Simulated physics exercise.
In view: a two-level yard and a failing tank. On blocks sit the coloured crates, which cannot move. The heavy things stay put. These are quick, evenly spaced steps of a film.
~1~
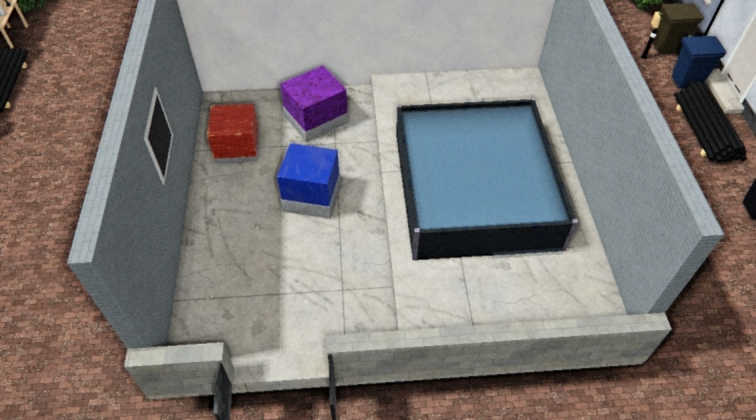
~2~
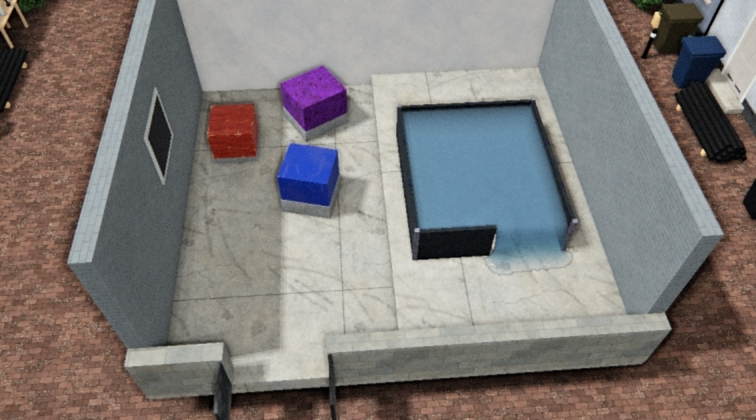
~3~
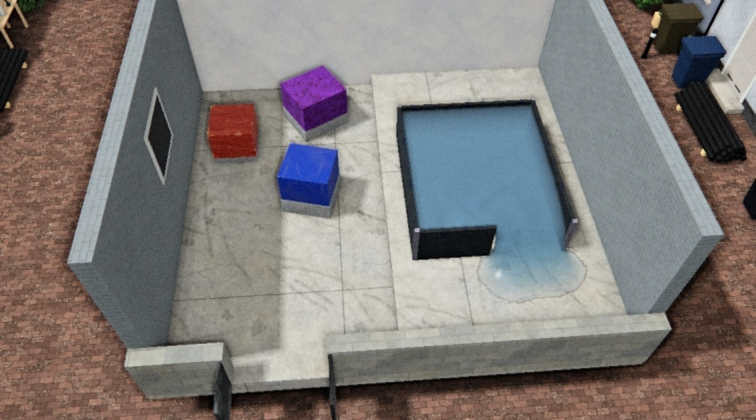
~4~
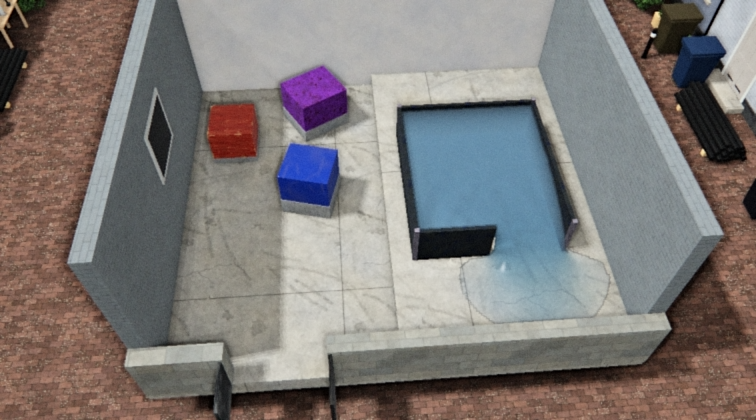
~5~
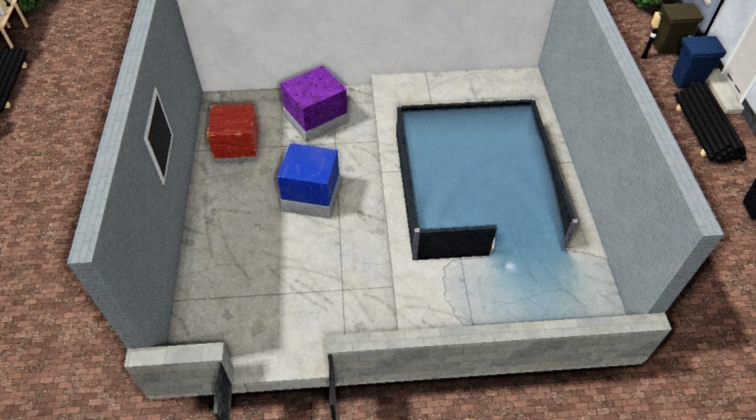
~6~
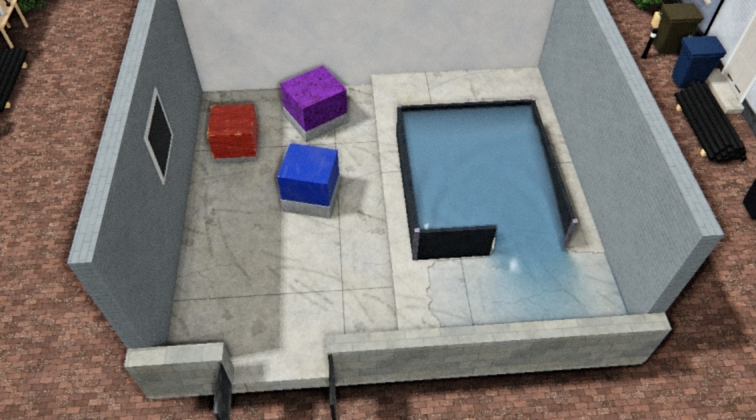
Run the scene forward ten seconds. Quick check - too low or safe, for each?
Blue crate safe; red crate too low; purple crate safe.
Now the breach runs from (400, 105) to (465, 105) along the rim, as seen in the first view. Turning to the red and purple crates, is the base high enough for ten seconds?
Note: Red crate is overtopped; purple crate is overtopped.
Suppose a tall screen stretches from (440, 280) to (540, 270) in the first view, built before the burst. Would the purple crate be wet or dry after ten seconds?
Purple crate: Left dry.
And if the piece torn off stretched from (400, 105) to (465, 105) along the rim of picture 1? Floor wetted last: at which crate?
That is the blue one.
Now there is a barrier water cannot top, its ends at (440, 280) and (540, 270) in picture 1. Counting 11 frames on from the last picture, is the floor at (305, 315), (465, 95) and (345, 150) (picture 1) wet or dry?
Outcome by spot, in order - watered, unwatered, unwatered.
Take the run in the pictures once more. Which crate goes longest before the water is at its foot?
Answer: The purple crate.
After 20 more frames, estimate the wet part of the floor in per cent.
About 55 per cent.
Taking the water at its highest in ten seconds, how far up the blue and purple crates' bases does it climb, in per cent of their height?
Roughly 50 per cent for the first, 70 per cent for the second.
A moment on, water covers 15 % of the floor; the blue crate not reached, the red crate not reached, the purple crate not reached.
Next, water covers 30 % of the floor; the blue crate not reached, the red crate not reached, the purple crate not reached.
Then, water covers 55 % of the floor; the blue crate water round its plinth, the red crate not reached, the purple crate not reached.
Later, water covers 90 % of the floor; the blue crate water round its plinth, the red crate water round its plinth, the purple crate water round its plinth.
In the end, water covers 95 % of the floor; the blue crate stayed above the water, the red crate was topped, the purple crate stayed above the water.
